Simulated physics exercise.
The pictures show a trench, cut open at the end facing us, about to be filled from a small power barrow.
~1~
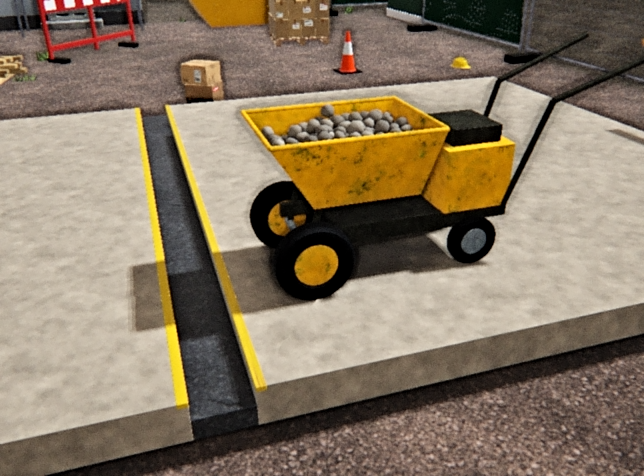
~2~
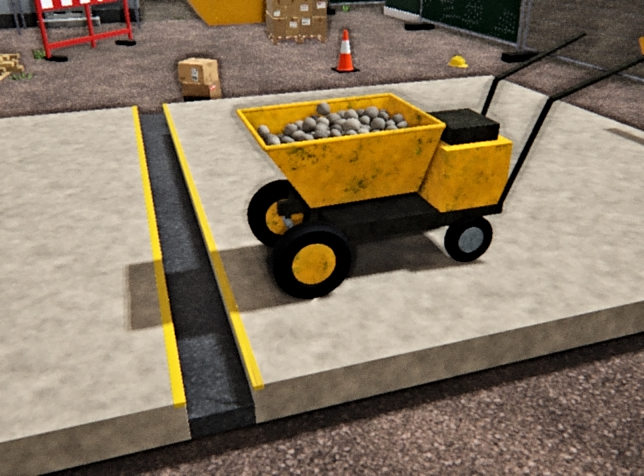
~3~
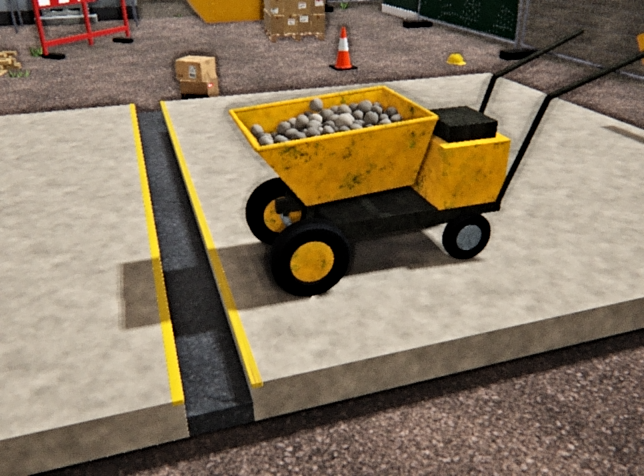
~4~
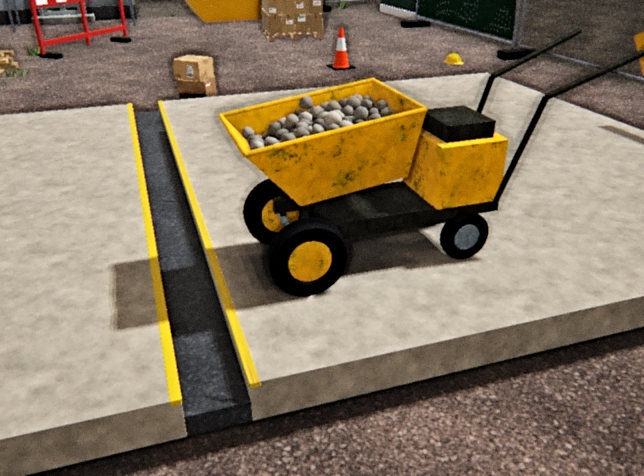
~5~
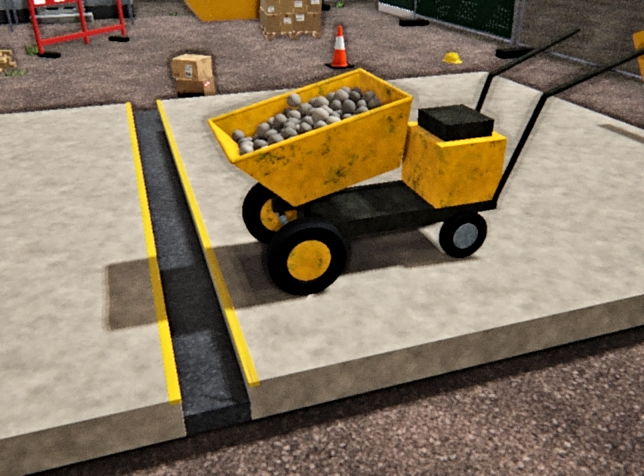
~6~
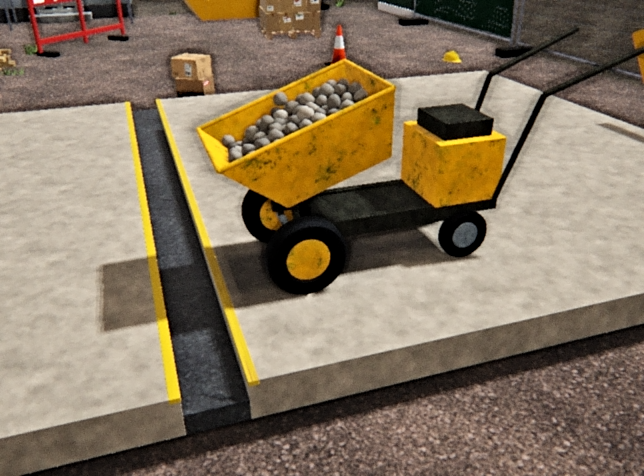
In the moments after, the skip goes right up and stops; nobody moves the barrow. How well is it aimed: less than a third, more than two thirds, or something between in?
The trench ends with less than a third of it.
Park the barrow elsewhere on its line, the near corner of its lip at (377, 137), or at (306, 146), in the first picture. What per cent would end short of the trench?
First some 40, then 0 per cent.
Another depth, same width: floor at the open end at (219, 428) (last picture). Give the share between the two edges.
It comes to 20 per cent or so.
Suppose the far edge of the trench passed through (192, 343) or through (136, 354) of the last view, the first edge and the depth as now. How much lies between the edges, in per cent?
Roughly 0 per cent, and 50 per cent.
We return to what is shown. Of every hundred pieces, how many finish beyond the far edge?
About 65 per cent.
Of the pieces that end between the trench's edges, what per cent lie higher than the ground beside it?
Roughly 15 in a hundred.
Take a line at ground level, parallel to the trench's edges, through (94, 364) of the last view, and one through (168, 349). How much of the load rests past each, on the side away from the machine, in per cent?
In turn 20 and 70 in a hundred.
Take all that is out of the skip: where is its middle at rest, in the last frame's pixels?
Close to (124, 284).
Just after the last frame, skip tipped steeply; every one in the skip.
A moment on, skip tipped right over; the larger part in the skip; just a few in or heaped over the trench; about a tenth beyond it; just a few falling.
Further on, skip tipped right over; roughly a quarter in the skip; about a tenth in or heaped over the trench; roughly two thirds beyond it.
When it is over, skip tipped right over; about a tenth in the skip; roughly a quarter in or heaped over the trench; roughly two thirds beyond it.
